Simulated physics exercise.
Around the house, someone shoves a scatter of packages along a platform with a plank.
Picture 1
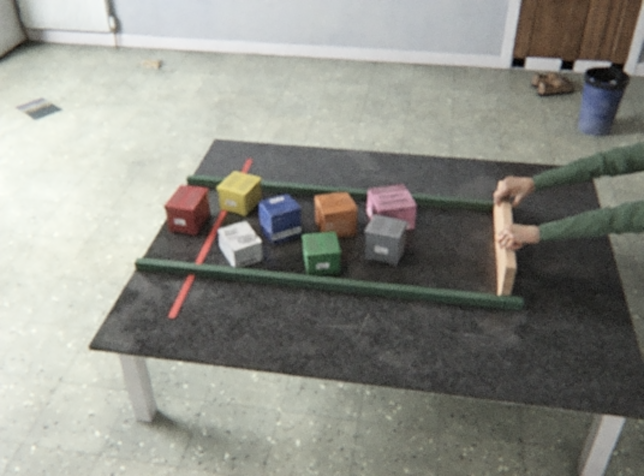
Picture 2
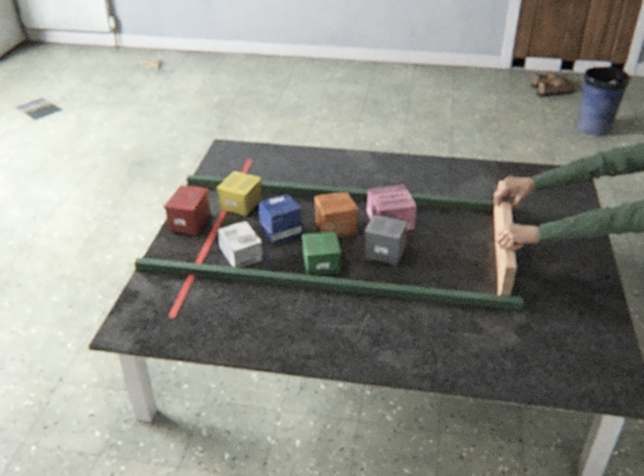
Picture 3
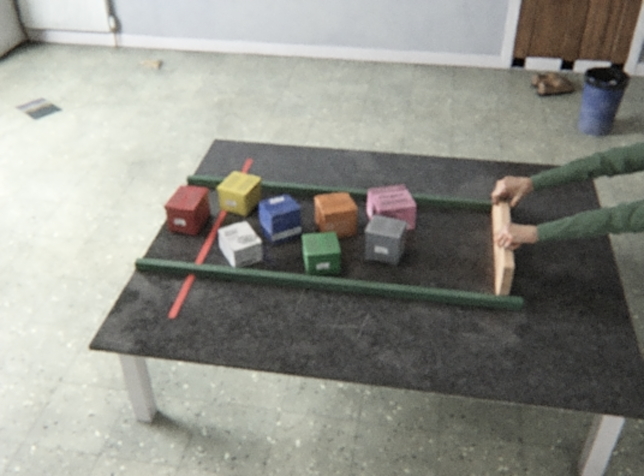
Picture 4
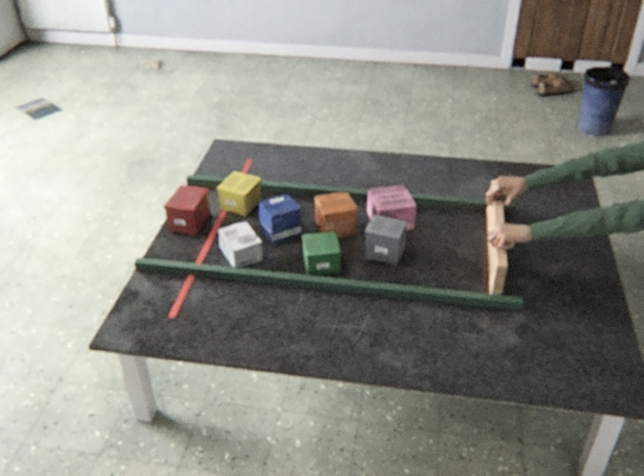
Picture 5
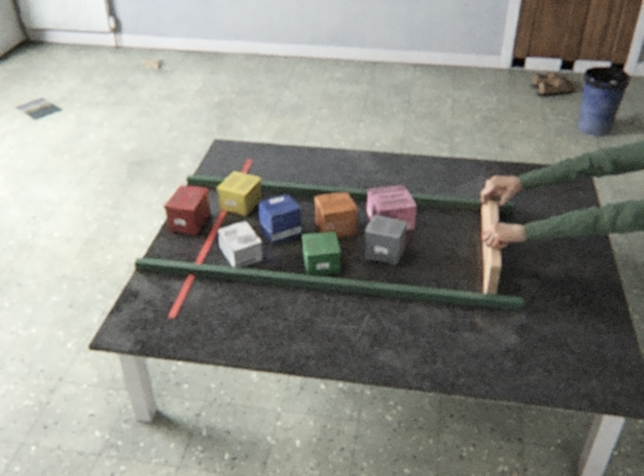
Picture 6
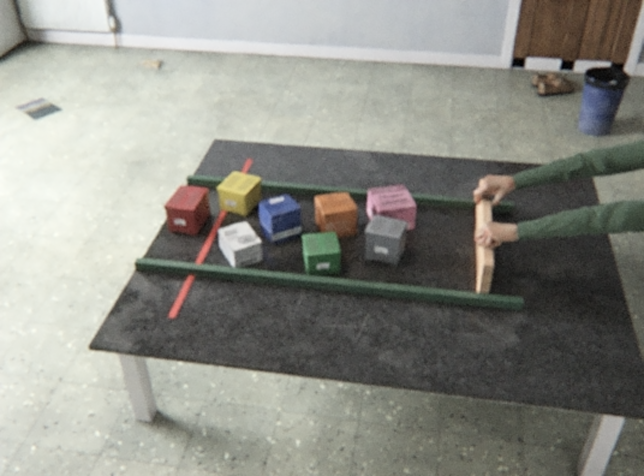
On a dark tabletop, two hands slide a plank slightly left toward scattered, motionless coloured boxes.
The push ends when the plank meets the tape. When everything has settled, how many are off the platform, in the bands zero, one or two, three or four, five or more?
It is going to spill one or two of them.
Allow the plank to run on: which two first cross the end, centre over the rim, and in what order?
Sequence: Red tote before yellow tote.
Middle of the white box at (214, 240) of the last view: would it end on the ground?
Note: White box is safe.
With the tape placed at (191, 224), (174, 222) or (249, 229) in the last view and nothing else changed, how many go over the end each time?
Respectively, 5, 8 and 0.
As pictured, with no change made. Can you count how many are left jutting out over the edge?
The number would be 3.
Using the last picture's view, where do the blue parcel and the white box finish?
You'll see the blue parcel at (161, 223), with the white box at (148, 247).
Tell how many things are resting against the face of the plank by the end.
That would be 3 of them.
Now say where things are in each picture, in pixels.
Red tote (188, 210); yellow tote (240, 194); white box (240, 245); plank (504, 237); tape (216, 226), in the first picture.
Yellow tote (240, 194); grey tote (386, 241), in the second picture.
White box (240, 245); orange box (336, 216), in the third picture.
Red tote (188, 210); green tote (321, 255), in the fourth picture.
Yellow tote (240, 194); pink box (391, 209), in the fifth picture.
Red tote (188, 210); yellow tote (240, 194); white box (240, 245); plank (484, 235); tape (216, 226), in the sixth picture.
Soon after, none off yet; red tote at rest near (188, 210); yellow tote at rest near (240, 194); white box at rest near (240, 245).
At rest, the number that fall off is one or two; fallen, yellow tote and red tote.
